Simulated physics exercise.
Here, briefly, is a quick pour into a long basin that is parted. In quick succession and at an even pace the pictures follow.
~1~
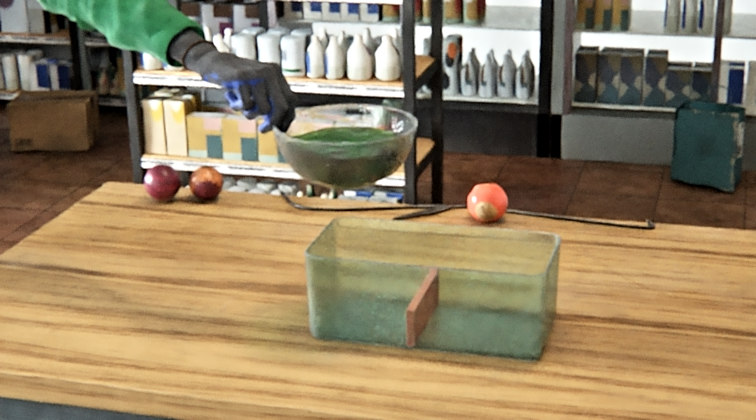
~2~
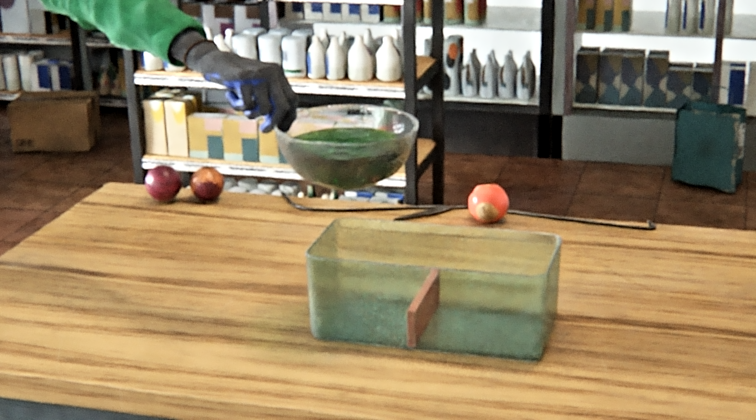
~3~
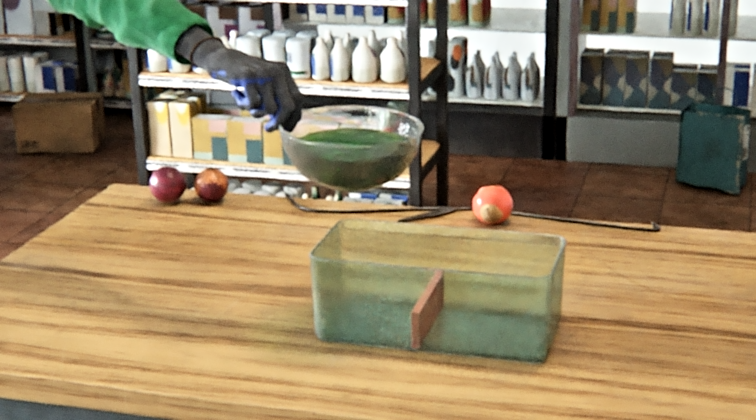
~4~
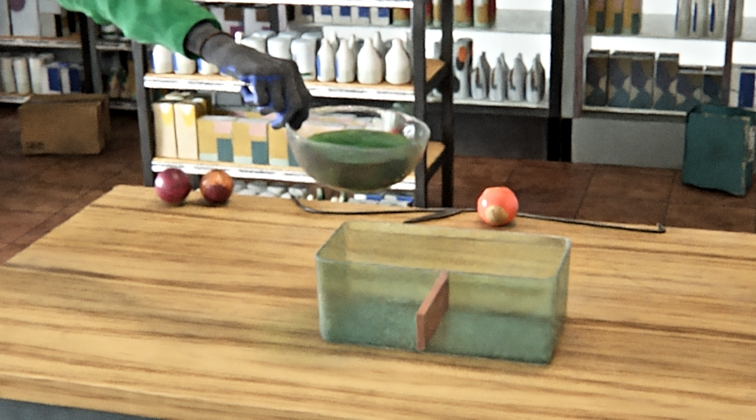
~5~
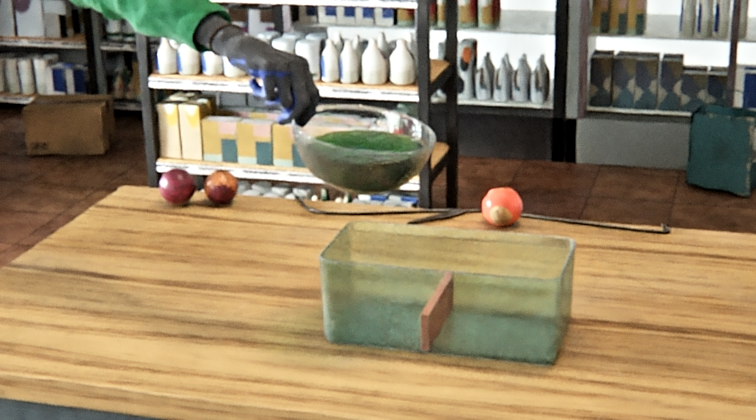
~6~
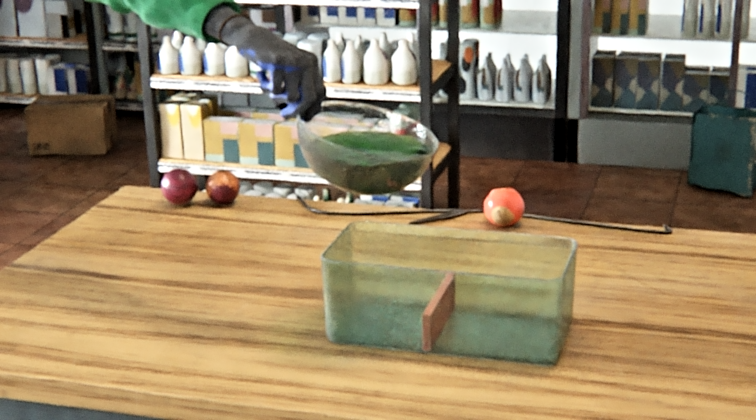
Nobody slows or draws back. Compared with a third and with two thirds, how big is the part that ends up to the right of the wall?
Outstrips two thirds.
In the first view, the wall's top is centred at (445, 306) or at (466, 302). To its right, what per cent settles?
Roughly 55 % and 25 %.
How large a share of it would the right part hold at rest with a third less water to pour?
70 %.
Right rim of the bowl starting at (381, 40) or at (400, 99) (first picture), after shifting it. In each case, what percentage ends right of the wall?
In order: Close to 65 and 70 percent.
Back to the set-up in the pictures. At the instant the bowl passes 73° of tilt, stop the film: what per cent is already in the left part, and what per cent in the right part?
So the left part has 0 percent, while the right part has 35.
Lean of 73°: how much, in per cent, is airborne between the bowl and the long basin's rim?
Estimated: 30 per cent or thereabouts.
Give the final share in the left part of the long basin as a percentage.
Roughly 20 in a hundred.
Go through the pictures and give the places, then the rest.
In the first picture, tilt 0°; pouring edge (414, 129); surface from (287, 139) to (410, 146); the long basin's rim runs from (320, 236) to (553, 256); the wall's top is at (423, 290).
In the second picture, tilt 1°; pouring edge (416, 130); surface from (288, 139) to (411, 147).
In the third picture, tilt 2°; pouring edge (420, 134); surface from (293, 139) to (415, 150).
In the fourth picture, tilt 5°; pouring edge (427, 139); surface from (300, 141) to (421, 152).
In the fifth picture, tilt 9°; pouring edge (432, 145); surface from (306, 141) to (427, 154).
In the sixth picture, tilt 14°; pouring edge (435, 152); surface from (309, 141) to (432, 155).
A moment on, the bowl is tipped part way and 34 per cent is still to pour, 0 is left of the wall and 35 right of it.
Next, the bowl is tipped right over and 0 per cent is still to pour, 22 is left of the wall and 77 right of it.
Then the bowl is tipped right over and 0 per cent is still to pour, 22 is left of the wall and 78 right of it.
Later the bowl is tipped right over and 0 per cent is still to pour, 22 is left of the wall and 78 right of it.
At rest 22 per cent lies left of the wall, 78 right of it and 0 outside.
